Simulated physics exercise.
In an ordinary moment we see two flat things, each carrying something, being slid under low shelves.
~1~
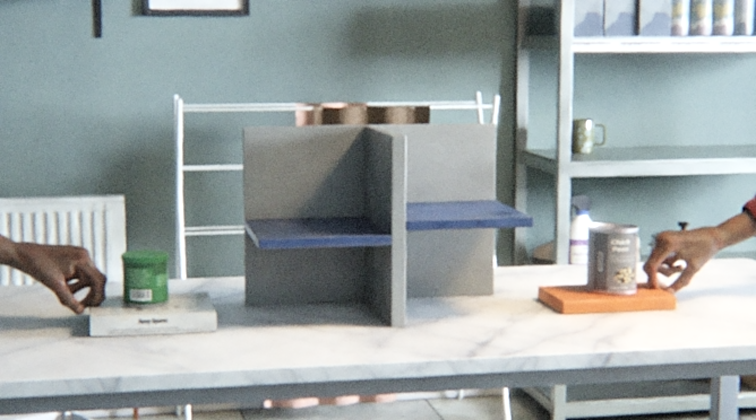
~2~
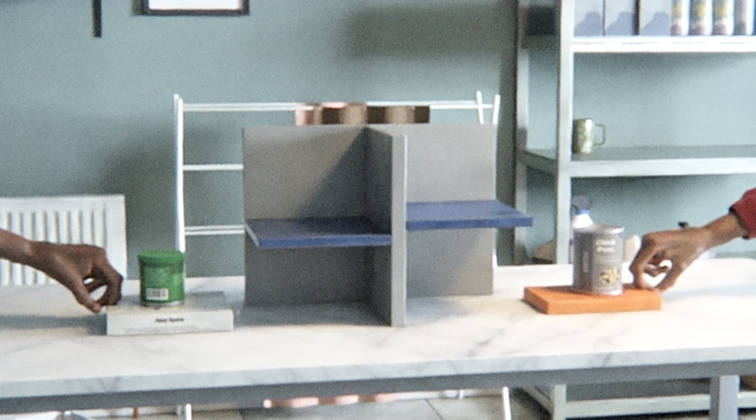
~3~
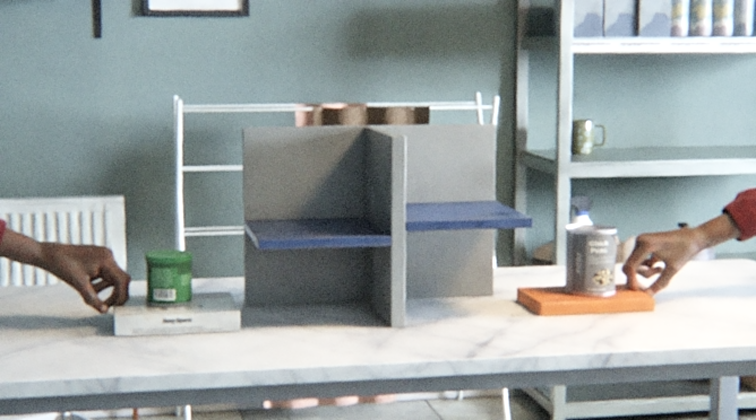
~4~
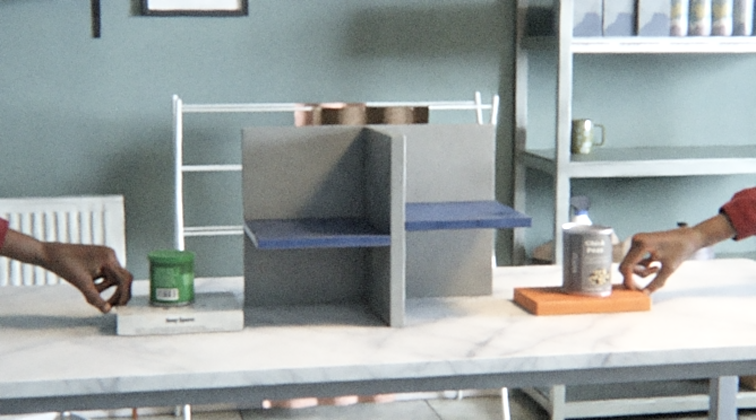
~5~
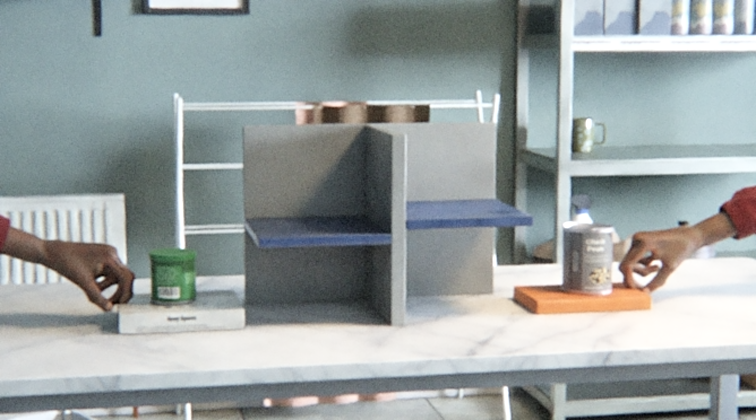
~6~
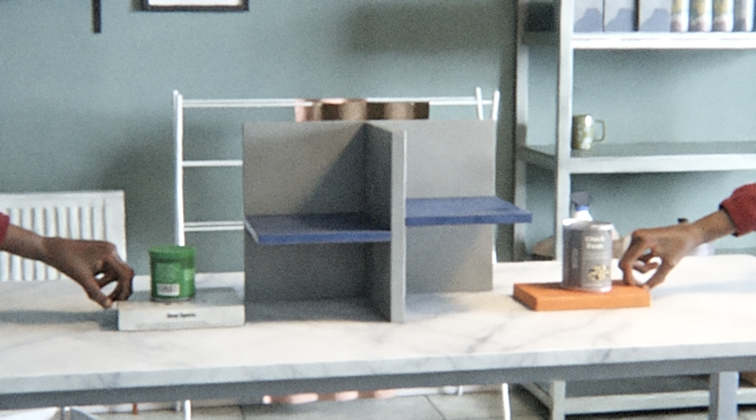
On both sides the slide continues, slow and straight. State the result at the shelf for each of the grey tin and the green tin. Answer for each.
Result: The grey tin rides under; the green tin rides under.
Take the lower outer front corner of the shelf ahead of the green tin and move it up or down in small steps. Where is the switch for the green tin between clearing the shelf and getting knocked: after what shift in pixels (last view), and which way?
A shift of 12 pixels, going down.
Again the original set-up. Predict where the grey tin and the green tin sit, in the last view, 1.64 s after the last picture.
Around (509, 259); the other around (272, 270).
Then, 0.88 s later than the last frame, grey tin riding along near (552, 257); green tin riding along near (218, 272).
Then, 1.64 s later than the last frame, grey tin riding along near (509, 259); green tin riding along near (271, 271).
When it is over, the grey tin passes below, near (463, 260); the green tin passes below, near (304, 269).
